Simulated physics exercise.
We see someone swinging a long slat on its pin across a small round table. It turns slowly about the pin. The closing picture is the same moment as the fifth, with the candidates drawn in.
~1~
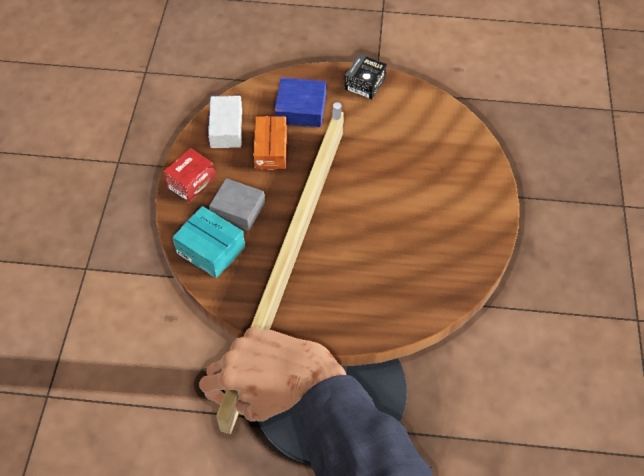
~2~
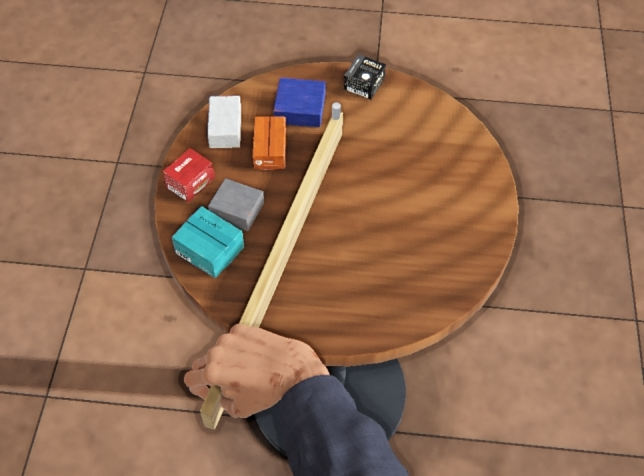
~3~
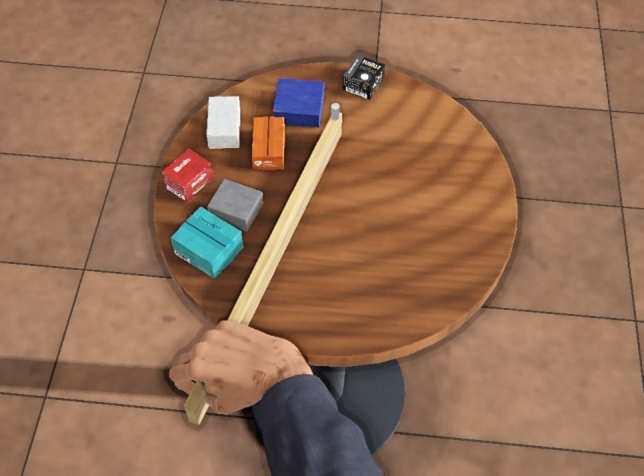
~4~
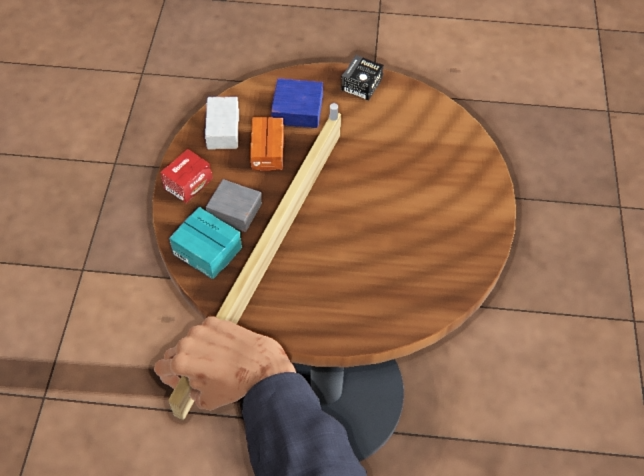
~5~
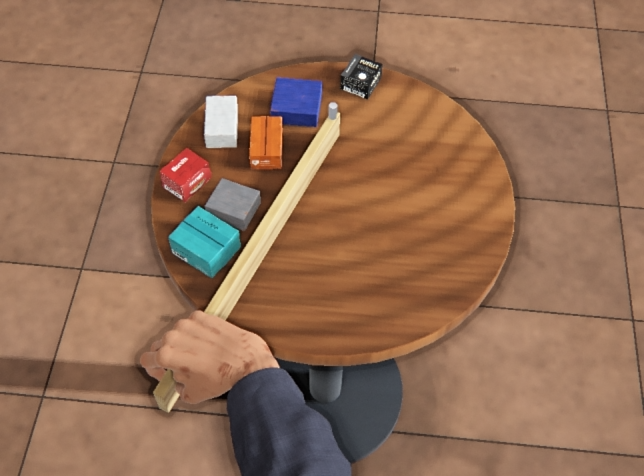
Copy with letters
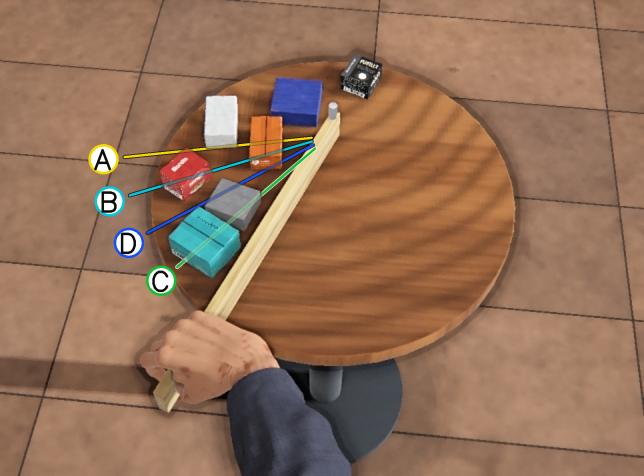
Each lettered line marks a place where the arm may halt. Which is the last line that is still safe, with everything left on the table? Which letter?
No farther than D.
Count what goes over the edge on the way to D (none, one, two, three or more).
By then, none.
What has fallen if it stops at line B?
It is the turquoise box.
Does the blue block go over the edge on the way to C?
No.
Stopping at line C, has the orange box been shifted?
No.
On the marked copy, A at (219, 147); B at (223, 168); C at (250, 205); D at (233, 188).
With D. Early on, arm (264, 187); turquoise box (193, 233); grey block (230, 201).
Further on, arm (248, 174); turquoise box (170, 210); red box (183, 167).
At the end, arm (240, 165); turquoise box (160, 193); red box (180, 153); nothing has fallen.
As for the rest, A drops the turquoise box and red box; B drops the turquoise box; C is safe but short.
